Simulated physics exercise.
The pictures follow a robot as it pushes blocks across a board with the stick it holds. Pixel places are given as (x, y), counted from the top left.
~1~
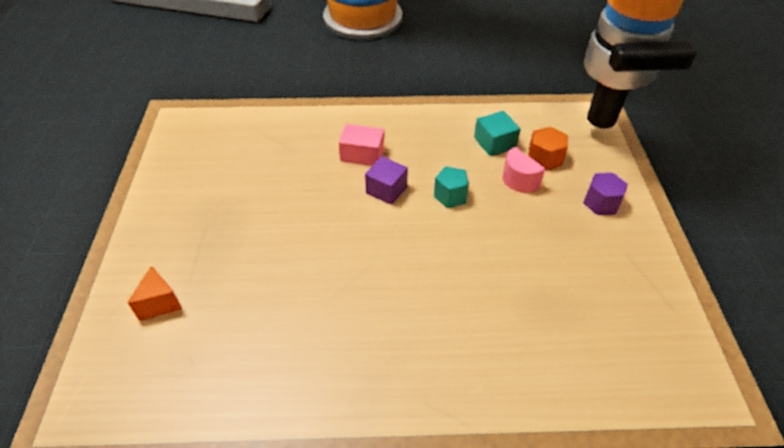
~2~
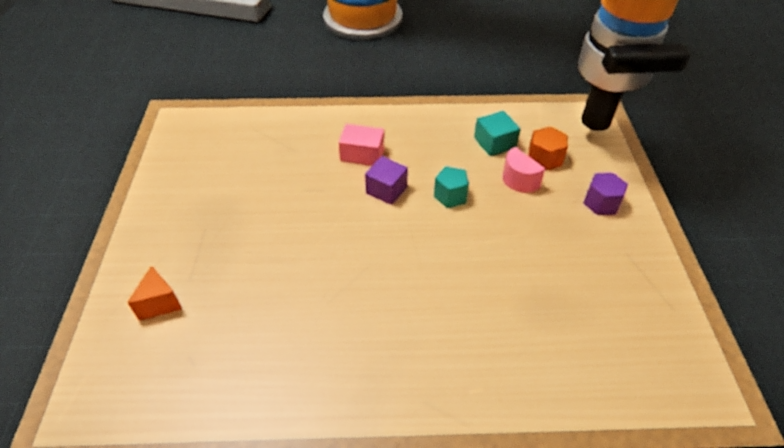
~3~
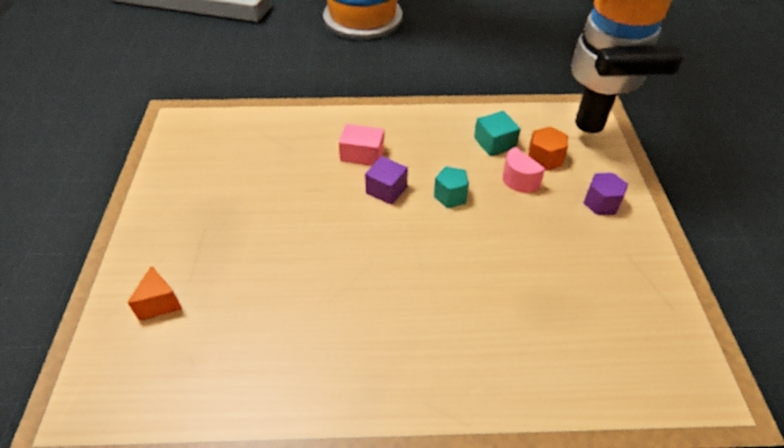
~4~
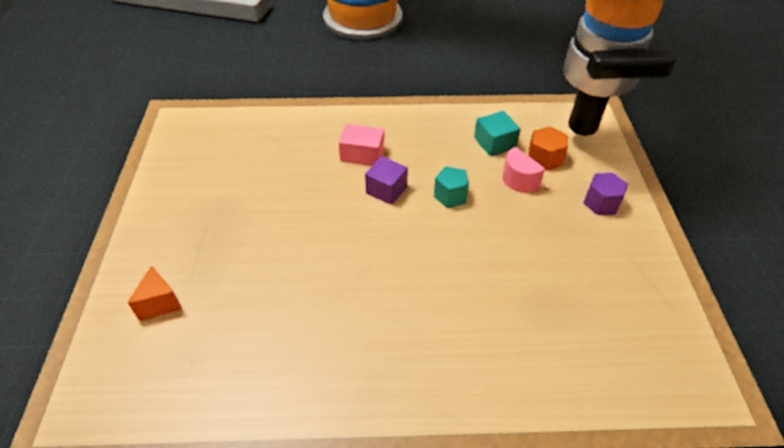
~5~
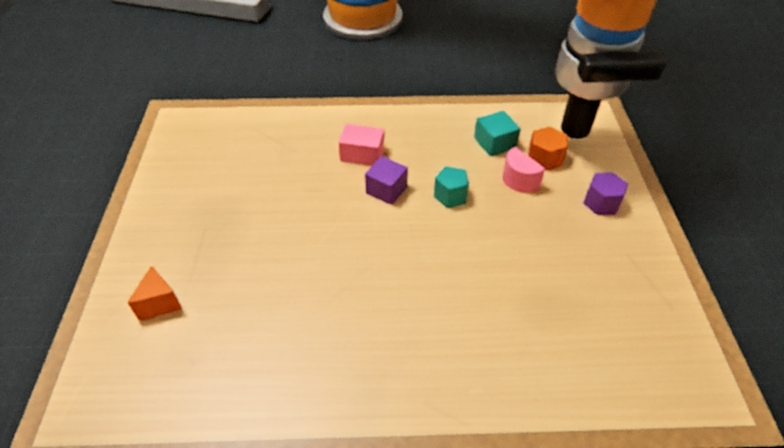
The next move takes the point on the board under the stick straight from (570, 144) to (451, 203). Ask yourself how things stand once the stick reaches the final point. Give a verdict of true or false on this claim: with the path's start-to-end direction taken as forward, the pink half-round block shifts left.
True.
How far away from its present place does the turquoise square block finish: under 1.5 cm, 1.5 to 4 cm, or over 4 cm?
Within 1.5 cm.
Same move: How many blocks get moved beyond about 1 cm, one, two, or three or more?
Total moved: Three or more.
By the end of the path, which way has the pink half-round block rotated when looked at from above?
Anticlockwise, looking down.
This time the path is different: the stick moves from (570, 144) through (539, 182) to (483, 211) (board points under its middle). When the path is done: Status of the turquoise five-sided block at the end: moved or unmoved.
The answer is that it is displaced.
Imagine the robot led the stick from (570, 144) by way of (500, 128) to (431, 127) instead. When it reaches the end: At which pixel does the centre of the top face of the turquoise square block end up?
Its top middle: (478, 127).
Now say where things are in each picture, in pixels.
Lower end of the stick at (601, 121), tops of blocks, turquoise five-sided block at (453, 177), turquoise square block at (499, 123), pink half-round block at (523, 161), orange six-sided block at (551, 138), in the first picture.
Stick at (595, 123), blocks as before, in the second picture.
Stick at (589, 125), blocks as before, in the third picture.
Stick at (582, 128), blocks as before, in the fourth picture.
Stick at (575, 130), turquoise five-sided block at (453, 177), turquoise square block at (499, 123), pink half-round block at (523, 161), orange six-sided block at (551, 138), in the fifth picture.
What follows on the original path. One third of the way, stick at (536, 149); pink half-round block at (503, 175); orange six-sided block at (513, 156).
Two thirds of the way, stick at (496, 168); turquoise five-sided block at (438, 182), turned 40° clockwise; pink half-round block at (474, 204), turned 30° anticlockwise; orange six-sided block at (475, 180), turned 15° anticlockwise.
At the end, stick at (453, 189); turquoise five-sided block at (417, 187), turned 110° clockwise; turquoise square block not moved; pink half-round block at (465, 231), turned 75° anticlockwise; orange six-sided block at (443, 210), turned 55° anticlockwise.
